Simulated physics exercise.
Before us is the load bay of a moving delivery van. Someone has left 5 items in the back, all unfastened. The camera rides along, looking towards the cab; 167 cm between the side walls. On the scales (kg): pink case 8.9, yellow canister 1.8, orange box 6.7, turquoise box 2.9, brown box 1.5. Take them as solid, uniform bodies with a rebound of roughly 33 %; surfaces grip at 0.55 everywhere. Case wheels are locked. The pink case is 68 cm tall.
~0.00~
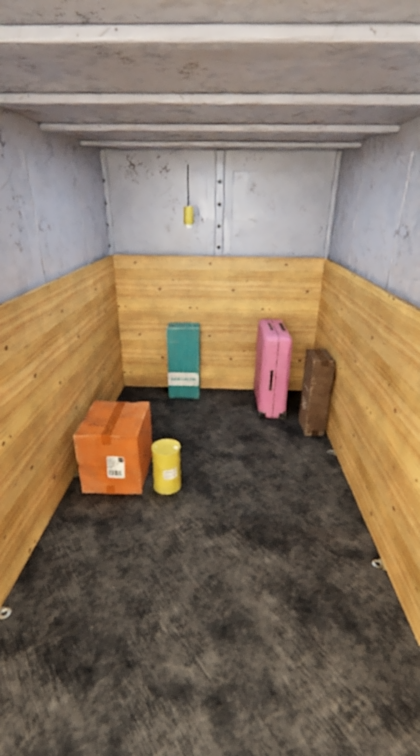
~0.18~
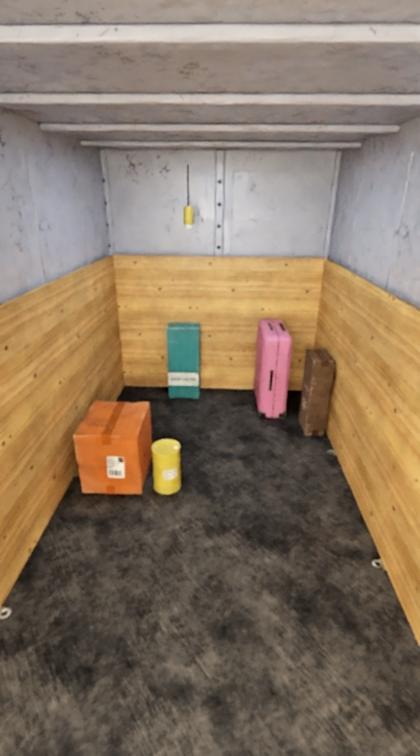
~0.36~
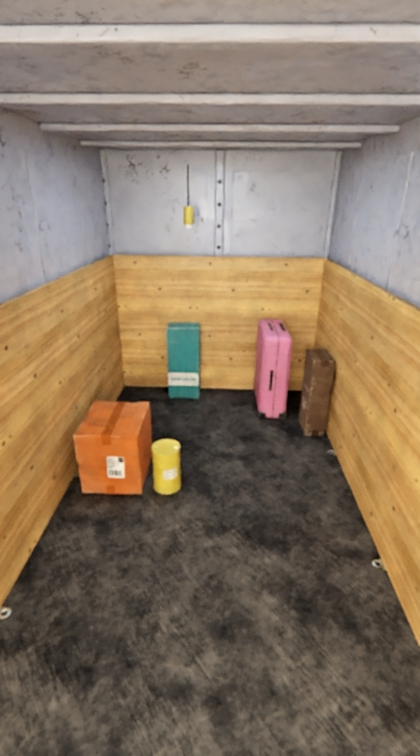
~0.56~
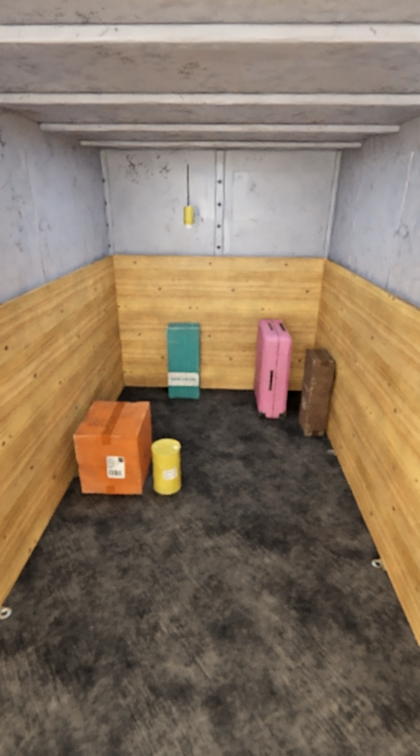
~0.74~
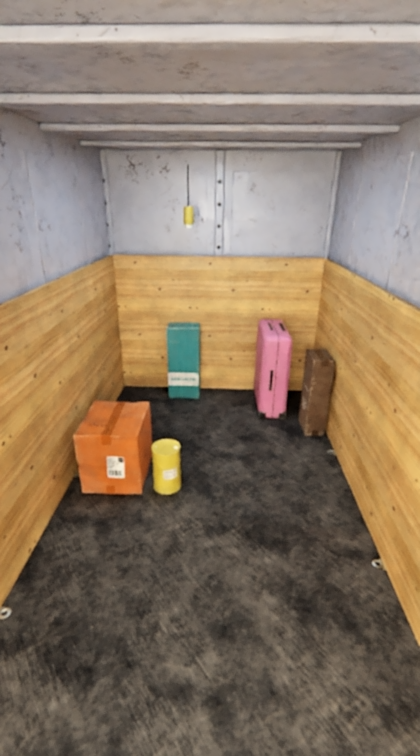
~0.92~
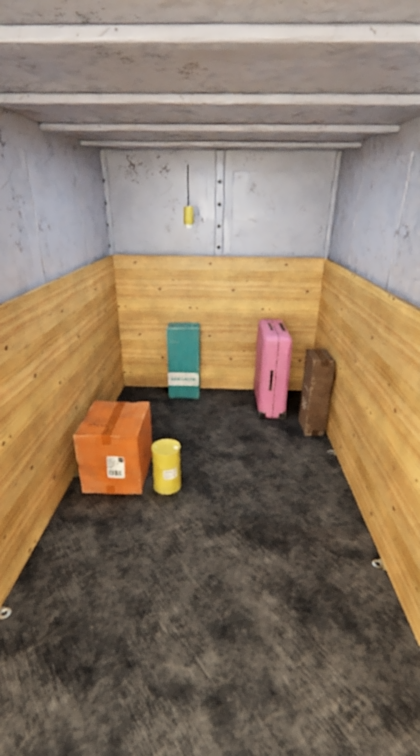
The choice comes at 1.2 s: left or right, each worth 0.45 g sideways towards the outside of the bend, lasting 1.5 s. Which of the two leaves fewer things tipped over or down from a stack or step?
The load fares better going left.
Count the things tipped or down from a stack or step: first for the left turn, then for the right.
Left: 1; right: 2.
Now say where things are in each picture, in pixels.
Steady run; pink case (271, 368); yellow canister (167, 466), in the first picture.
Push 0.36 g jolt; brown box (315, 393); orange box (117, 445), in the second picture.
Push 0.27 g jolt; turquoise box (184, 361); brown box (315, 393), in the third picture.
Steady run; orange box (117, 445); turquoise box (184, 361), in the fourth picture.
Steady run; brown box (315, 393); orange box (117, 445), in the fifth picture.
Steady run; pink case (271, 368); yellow canister (167, 466), in the sixth picture.
Turning left. At 2.12 s, push 0.45 g right; pink case leaning 13° near (284, 366); turquoise box leaning 20°; brown box slid 2 cm.
After 2.52 s, push 0.32 g right; pink case leaning 11° near (290, 366); turquoise box leaning 75°; brown box slid 2 cm.
At rest (3.7 s), tipped over in the back, turquoise box; the other 4 in place, give or take 15 cm. Seen from the same camera at the end, pink case near (282, 367), yellow canister near (167, 466).
Turning right instead, pink case and brown box tipped over or down from a stack or step, 2 of 5 in all.
